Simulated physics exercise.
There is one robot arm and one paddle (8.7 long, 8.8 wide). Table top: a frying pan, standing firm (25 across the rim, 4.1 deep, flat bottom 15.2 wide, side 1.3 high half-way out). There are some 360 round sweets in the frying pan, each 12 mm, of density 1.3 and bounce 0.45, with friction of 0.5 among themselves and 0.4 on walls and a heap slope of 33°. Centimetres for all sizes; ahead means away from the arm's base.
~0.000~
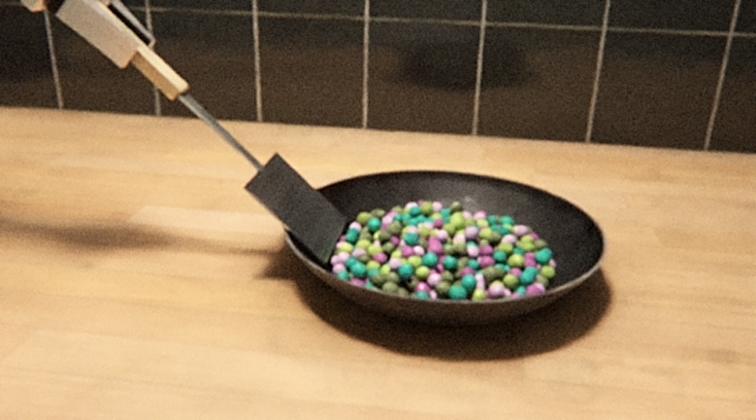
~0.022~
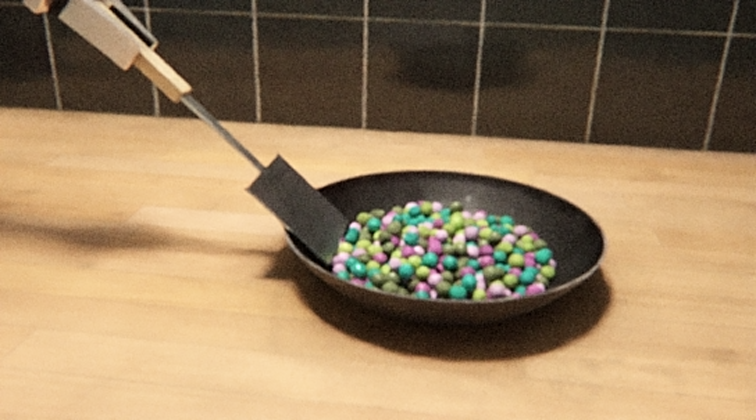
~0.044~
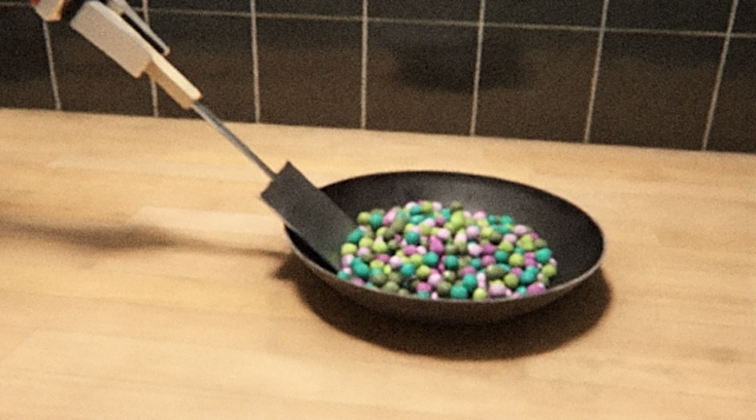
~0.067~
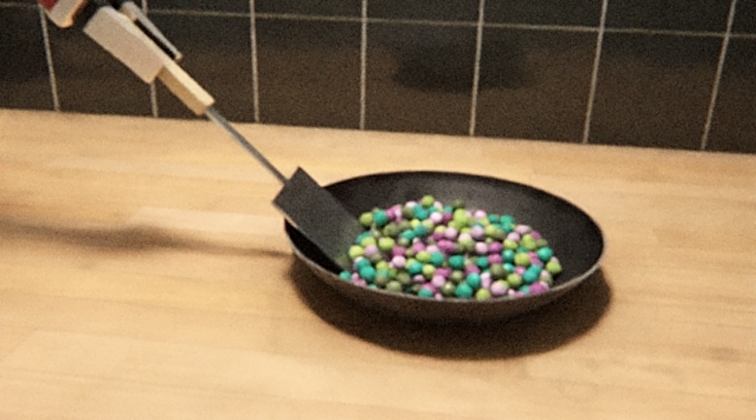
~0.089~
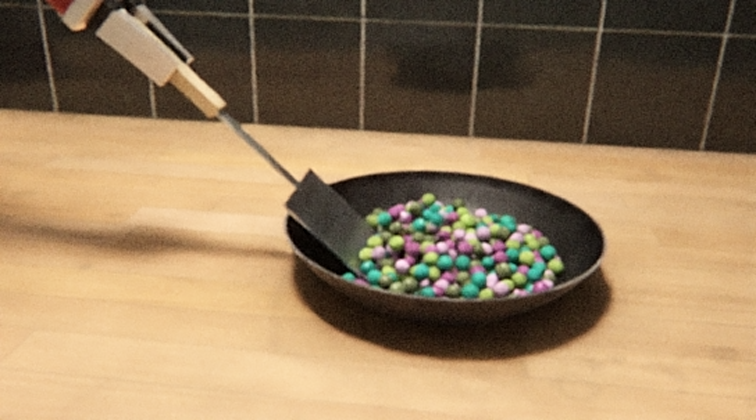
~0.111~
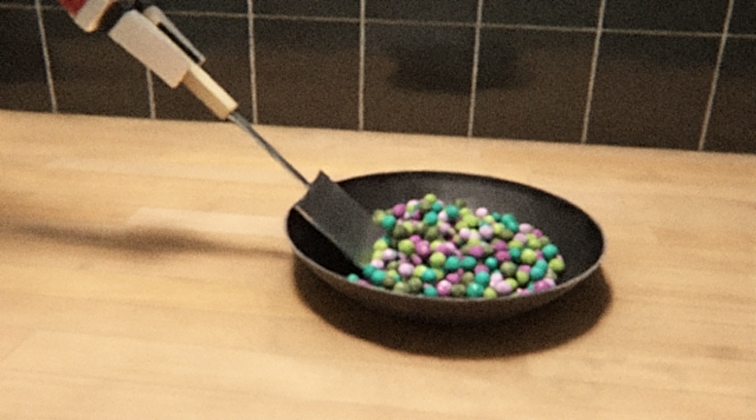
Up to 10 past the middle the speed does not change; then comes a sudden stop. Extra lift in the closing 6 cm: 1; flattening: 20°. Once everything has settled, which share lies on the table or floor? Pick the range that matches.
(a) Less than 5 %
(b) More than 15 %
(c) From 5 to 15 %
b, more than 15 %.
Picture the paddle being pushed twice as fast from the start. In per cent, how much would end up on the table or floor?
In that case, around 45 per cent would end on the table or floor.
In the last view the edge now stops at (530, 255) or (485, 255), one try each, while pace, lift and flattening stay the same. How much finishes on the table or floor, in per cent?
The two tries give near 5 and near 0 in a hundred.
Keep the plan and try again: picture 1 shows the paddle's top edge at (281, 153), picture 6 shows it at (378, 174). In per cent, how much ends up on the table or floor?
Near 45 in a hundred.
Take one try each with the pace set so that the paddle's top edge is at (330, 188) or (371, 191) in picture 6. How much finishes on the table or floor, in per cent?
Near 35 per cent in the first try and near 50 per cent in the second.
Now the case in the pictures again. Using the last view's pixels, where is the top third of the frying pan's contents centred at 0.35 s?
Near pixel (528, 227).
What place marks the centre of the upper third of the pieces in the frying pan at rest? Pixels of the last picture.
The middle lies somewhere around (535, 241).
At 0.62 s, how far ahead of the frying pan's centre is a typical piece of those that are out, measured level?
That distance is around 16 cm.
After 0.23 s, sloping 43°, highest piece 5 above the table; 355 in the frying pan.
After 0.35 s, sloping 35°, highest piece 6 above the table; 355 in the frying pan.
After 0.62 s, sloping 23°, highest piece 6 above the table; 266 in the frying pan, 86 on the table or floor, 3 on the blade or in flight.
After 1.67 s, sloping 23°, highest piece 6 above the table; 262 in the frying pan, 93 on the table or floor.
At rest, 262 in the frying pan, 93 on the table or floor. That is 26 % on the table or floor.
